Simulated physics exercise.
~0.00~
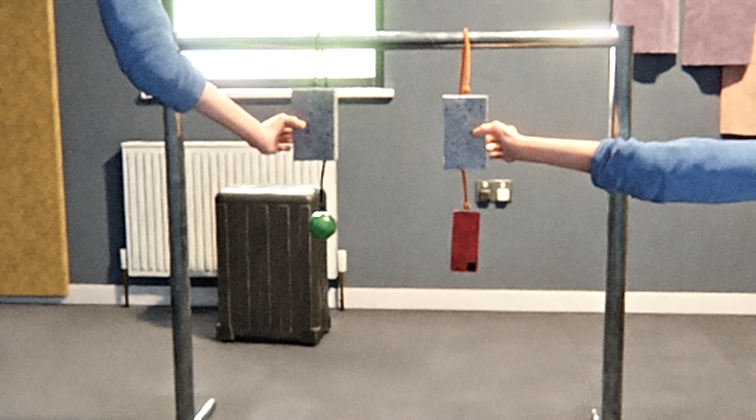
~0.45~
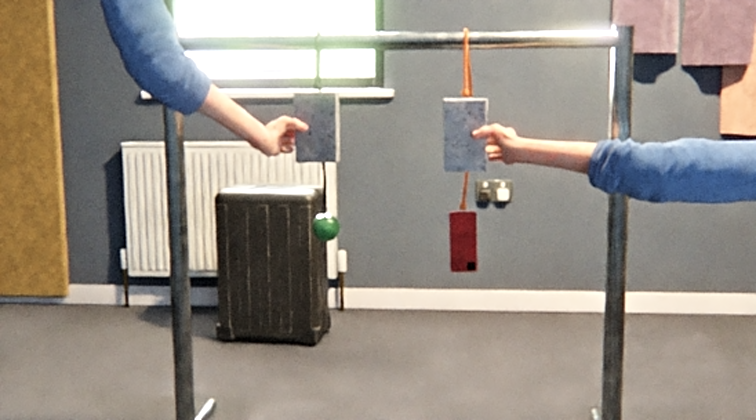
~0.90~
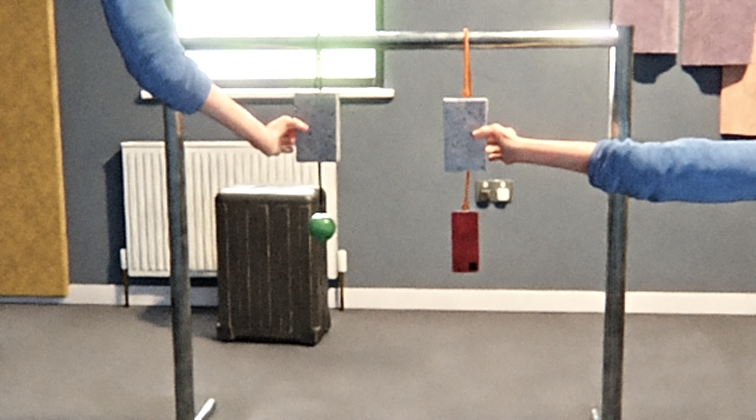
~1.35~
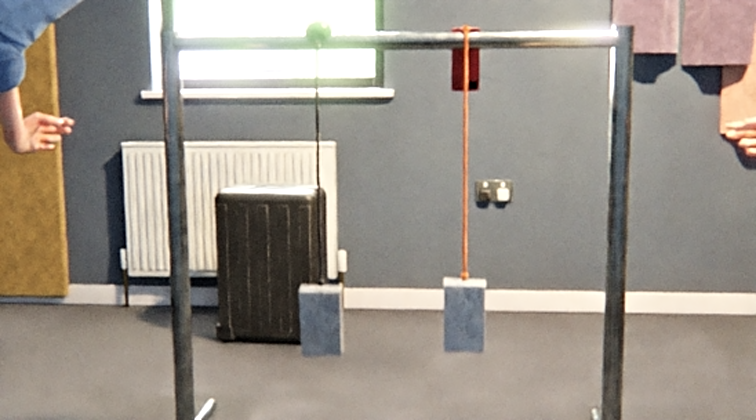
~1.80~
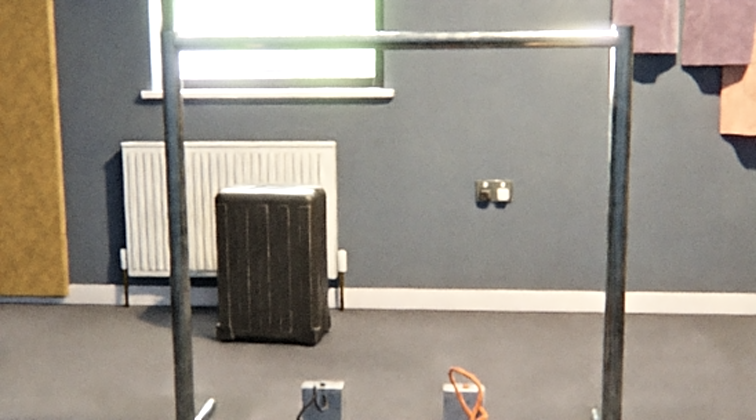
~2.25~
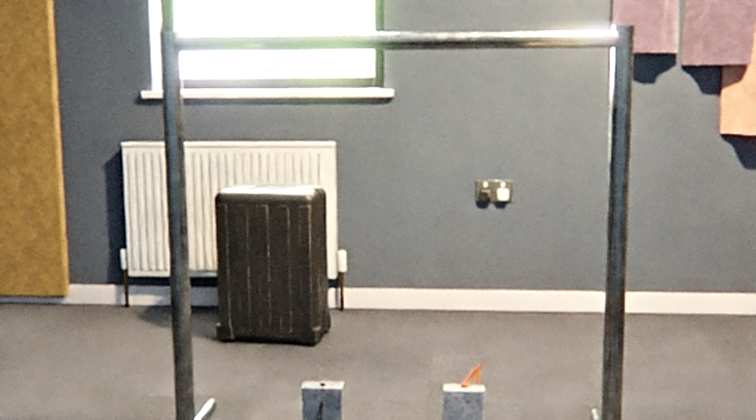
In a room with a radiator and a dark suitcase, two hands let go of grey pavers strung over a metal rail, and both dropped to the floor as a green apple and a red phone shot up to the rail, their cords slipping off.
